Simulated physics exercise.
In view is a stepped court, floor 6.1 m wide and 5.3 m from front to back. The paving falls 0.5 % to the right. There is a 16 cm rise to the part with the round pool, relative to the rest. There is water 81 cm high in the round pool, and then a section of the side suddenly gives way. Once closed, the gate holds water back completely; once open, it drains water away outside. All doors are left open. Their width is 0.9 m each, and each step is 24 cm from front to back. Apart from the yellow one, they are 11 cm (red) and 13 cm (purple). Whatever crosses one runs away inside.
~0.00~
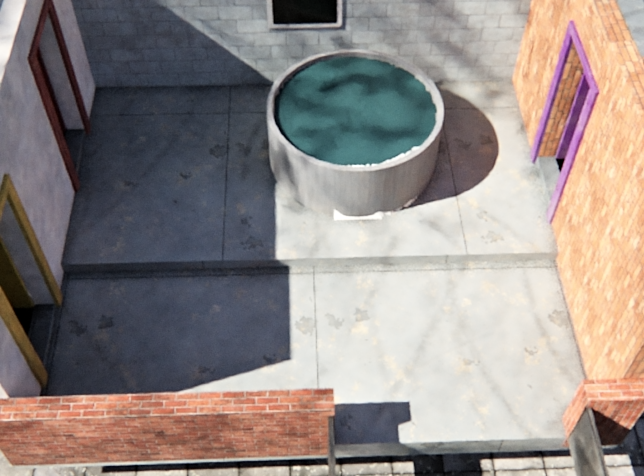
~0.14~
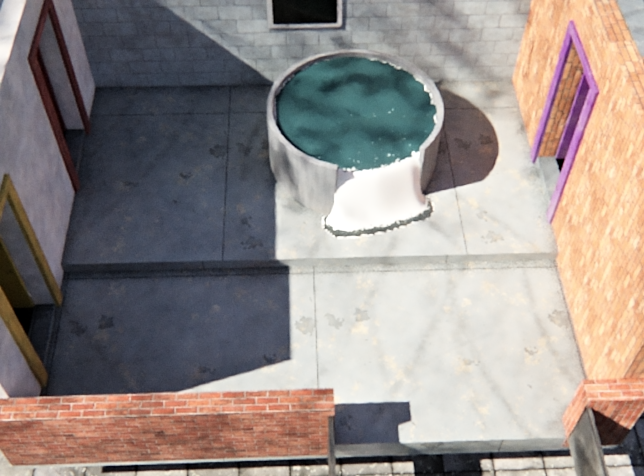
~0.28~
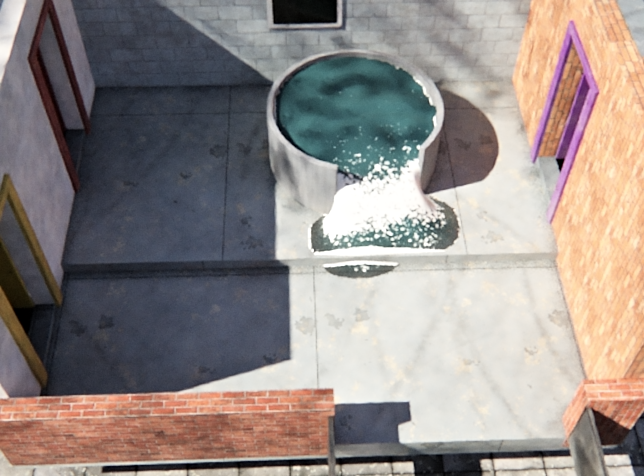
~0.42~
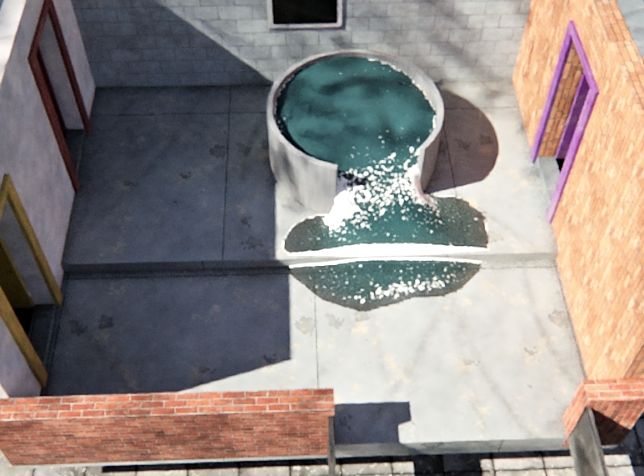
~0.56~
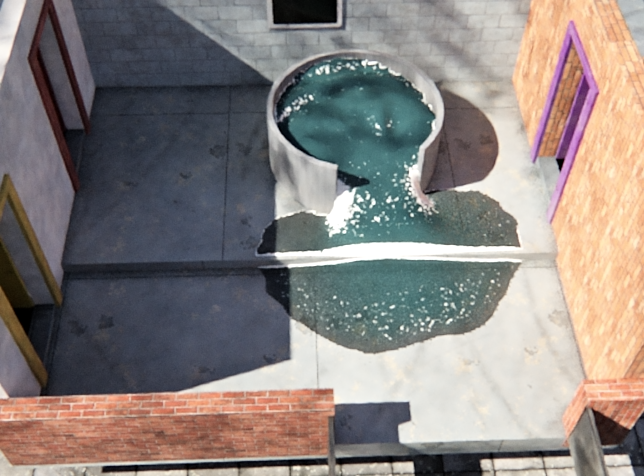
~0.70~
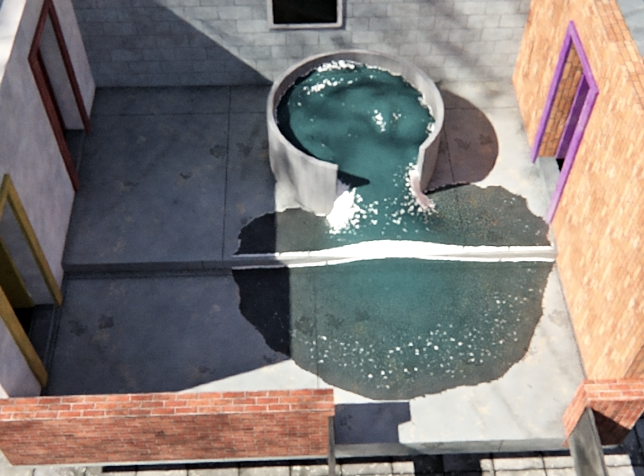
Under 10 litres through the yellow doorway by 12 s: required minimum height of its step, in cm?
Roughly 7 cm.
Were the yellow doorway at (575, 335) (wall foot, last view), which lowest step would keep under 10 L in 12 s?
About 19 cm.
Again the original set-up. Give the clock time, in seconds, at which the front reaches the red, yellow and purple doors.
On the clock: Red not in the 12 s, yellow at 2.8 s, purple at 1.0 s.
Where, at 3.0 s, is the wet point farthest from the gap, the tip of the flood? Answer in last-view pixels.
At about (34, 433).
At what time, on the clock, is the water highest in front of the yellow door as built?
Around 3.6 s, give or take.
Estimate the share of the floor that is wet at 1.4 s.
About 40 per cent.
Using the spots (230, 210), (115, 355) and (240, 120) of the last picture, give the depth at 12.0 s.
0, 2 and 0 cm, respectively.
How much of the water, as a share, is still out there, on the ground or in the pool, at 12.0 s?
Roughly 28 per cent of the water.
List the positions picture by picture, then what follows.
Still water, 81 cm deep, in the round pool at (355, 110); the yellow door at (26, 291) is dry, in the first frame.
The gap is at (380, 196), the front 0.3 m out at (426, 214); the back of the round pool holds 81 cm, in the second frame.
Water pours out at (380, 199) and has run 0.8 m, to (445, 243); about 11 cm deep outside, 81 cm at the back, in the third frame.
Water pours out at (380, 201) and has run 1.3 m, to (458, 282); about 9 cm deep outside, 80 cm at the back, in the fourth frame.
The front is at (391, 344), 1.8 m from the gap at (380, 201); 4.7 m2 of floor is wet, 72 cm left at the back, in the fifth frame.
Water pours out at (380, 200) and has run 2.5 m, to (494, 369); about 4 cm deep outside, 70 cm at the back; 2.3 m in a straight line remain to the yellow door at (26, 291), in the sixth frame.
After 1.4 s water covers 40 % of the floor, deepest (38 cm) near (585, 415); it has not reached the yellow door.
After 3.0 s water covers 45 % of the floor, deepest (22 cm) near (585, 415); 8 cm at the yellow door, 0 litres in over its 8 cm step.
After 12.0 s water covers 50 % of the floor, deepest (8 cm) near (585, 415); 2 cm at the yellow door, 5 litres in over its 8 cm step.
At the yellow door as built, the water arrived by 2.9 s and peaked near 10 cm at 3.6 s.
With a step of 6 cm, 15 litres would have come in within the 12 s; with 8 cm, 5 litres. So under 10 litres takes about 7 cm.
